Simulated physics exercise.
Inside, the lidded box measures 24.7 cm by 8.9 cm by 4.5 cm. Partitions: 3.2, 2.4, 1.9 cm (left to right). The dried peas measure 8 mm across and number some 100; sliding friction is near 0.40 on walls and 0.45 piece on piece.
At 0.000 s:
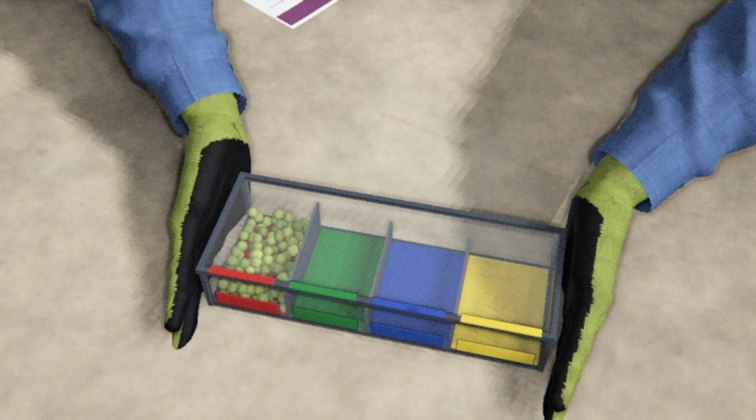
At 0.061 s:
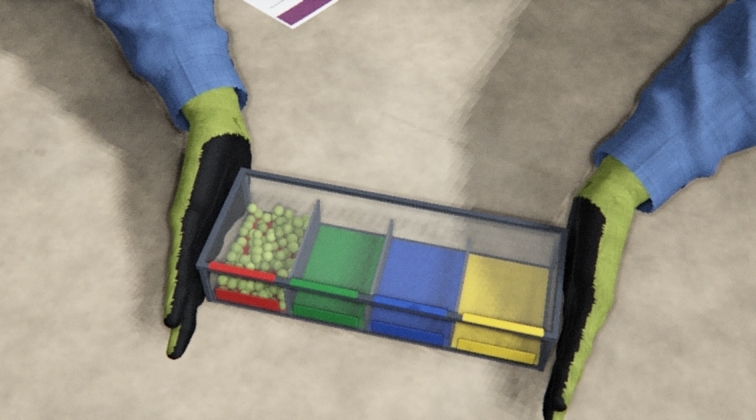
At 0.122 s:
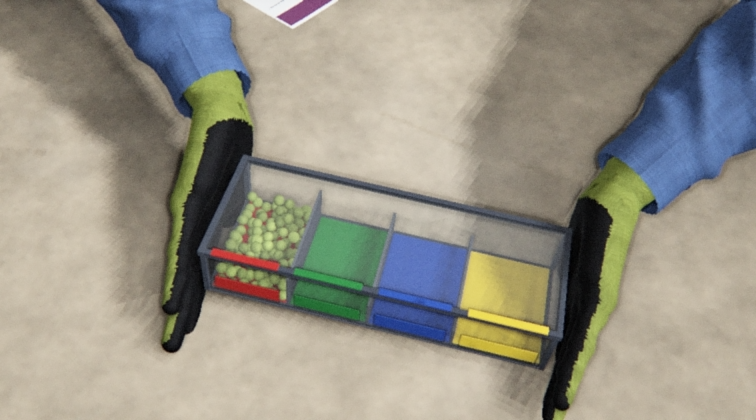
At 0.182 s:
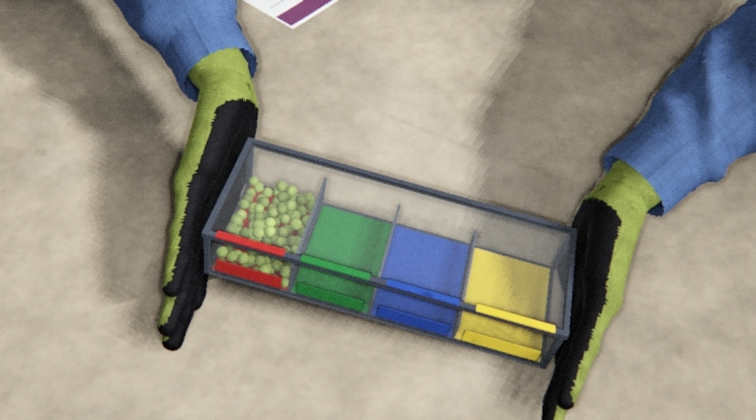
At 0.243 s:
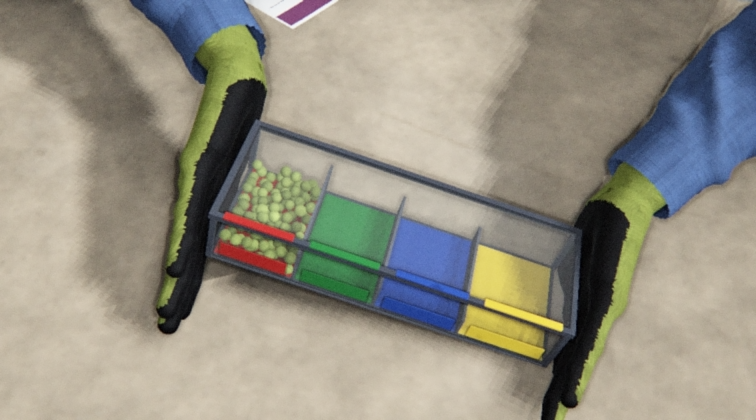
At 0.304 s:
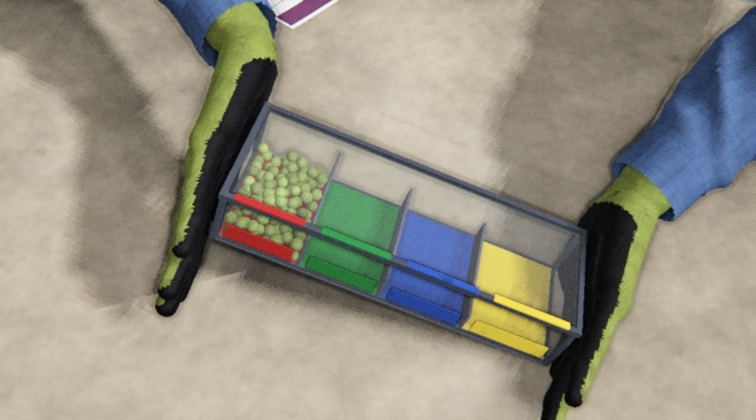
To begin with, two hands in green and black gloves hold a clear lidded box nearly level, with dried peas in its red left section and the green, blue and yellow sections empty. The left hand then raises its end steadily, tilting the box down toward the right while the peas stay in the red section.
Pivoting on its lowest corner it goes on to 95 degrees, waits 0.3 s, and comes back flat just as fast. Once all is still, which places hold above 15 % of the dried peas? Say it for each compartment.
Red: Over, blue: Under, green: Under, yellow: Over.
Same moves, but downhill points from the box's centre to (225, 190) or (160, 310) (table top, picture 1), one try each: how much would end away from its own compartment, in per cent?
Some 0 and 0 per cent.
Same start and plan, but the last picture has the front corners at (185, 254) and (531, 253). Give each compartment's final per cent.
Red 100; blue 0; green 0; yellow 0.
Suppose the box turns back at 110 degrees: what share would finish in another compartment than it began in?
About 45 per cent.
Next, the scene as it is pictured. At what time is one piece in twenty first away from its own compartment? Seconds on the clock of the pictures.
Near 1.35 s.
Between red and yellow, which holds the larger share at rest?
The red compartment.
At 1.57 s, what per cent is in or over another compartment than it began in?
Roughly 30 per cent.
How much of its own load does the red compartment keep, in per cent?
Some 60 per cent.
After 1.57 s, tilt 95 degrees; red 70 %, blue 10 %, green 10 %, yellow 10 %.
After 2.41 s, tilt 47 degrees; red 65 %, green 5 %, yellow 30 %.
Then, at 3.26 s, tilt 0 degrees; red 60 %, green 5 %, yellow 30 %.
In the end, at 3.9 s, red 60 %, blue 0 %, green 5 %, yellow 30 %.
